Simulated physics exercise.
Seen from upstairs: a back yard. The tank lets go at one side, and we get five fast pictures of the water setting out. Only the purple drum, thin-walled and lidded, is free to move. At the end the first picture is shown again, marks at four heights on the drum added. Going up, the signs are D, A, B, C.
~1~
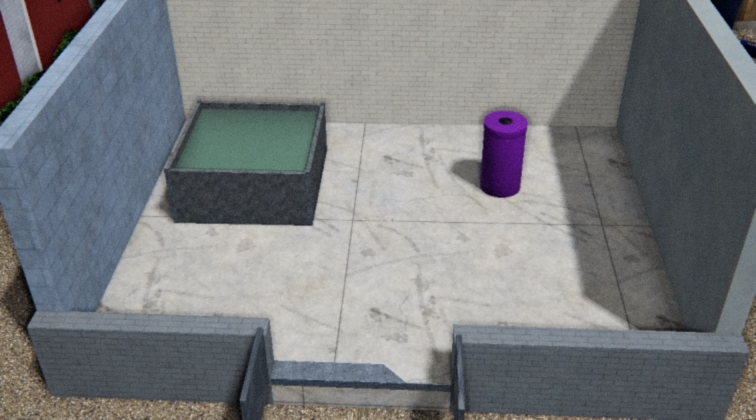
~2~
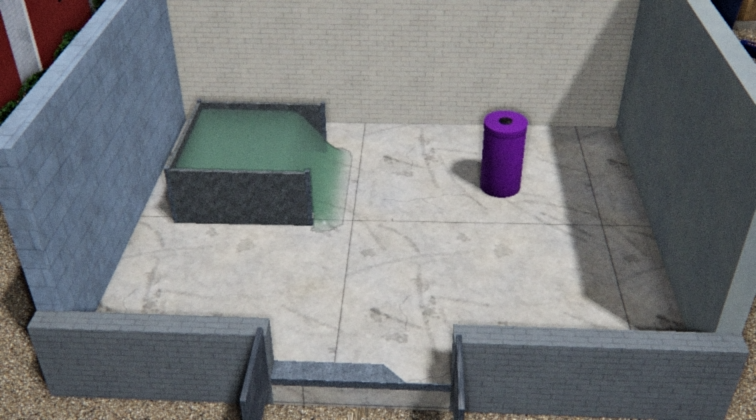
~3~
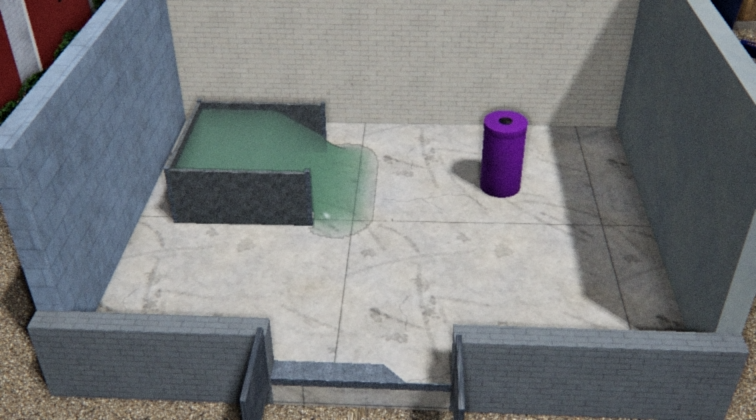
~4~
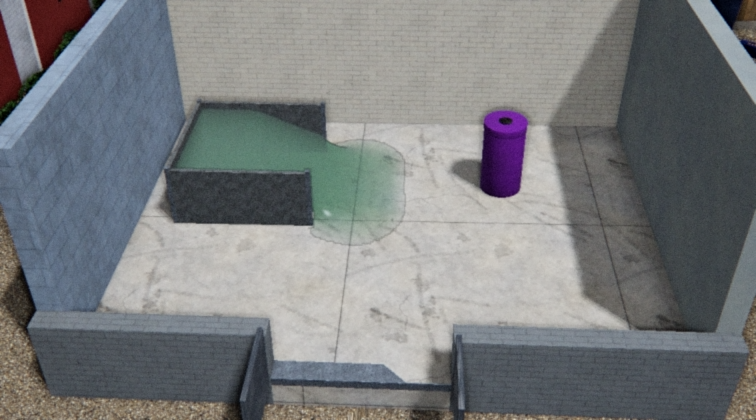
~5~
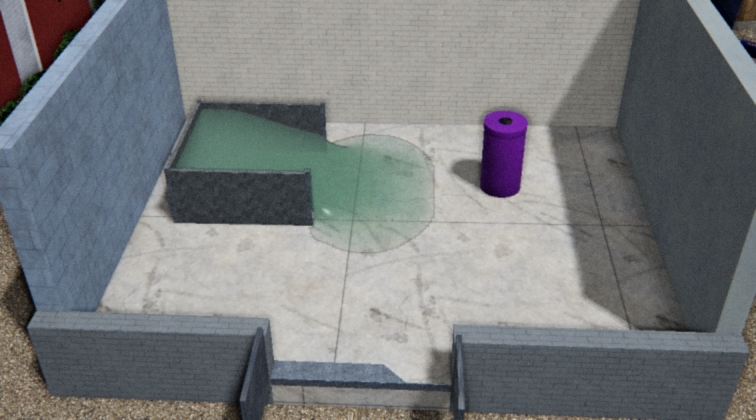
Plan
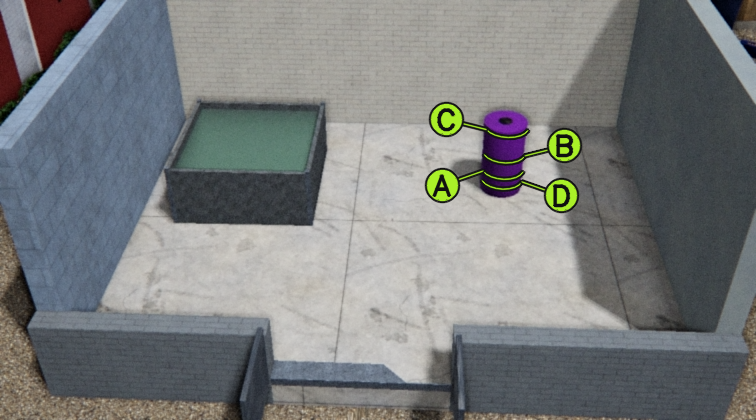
Greenish water poured out of the right side of a dark tank in a walled yard and spread in a widening puddle across the pale paving, while the purple drum stood still.
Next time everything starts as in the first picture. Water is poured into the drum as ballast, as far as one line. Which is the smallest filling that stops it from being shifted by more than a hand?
B.
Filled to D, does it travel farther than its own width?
Yes, it does.
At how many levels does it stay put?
Two.
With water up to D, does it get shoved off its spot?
Yes, it does.
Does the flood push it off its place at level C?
No, not at all.
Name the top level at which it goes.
A it is.
On the marked copy, A at (503, 179); B at (505, 162); C at (508, 137); D at (502, 189); from the bottom up D, A, B, C.
If A is chosen, it is pushed about its own width away.
If B is chosen, it does not move.
If C is chosen, it does not move.
If D is chosen, it is pushed about 3 times its own width away.
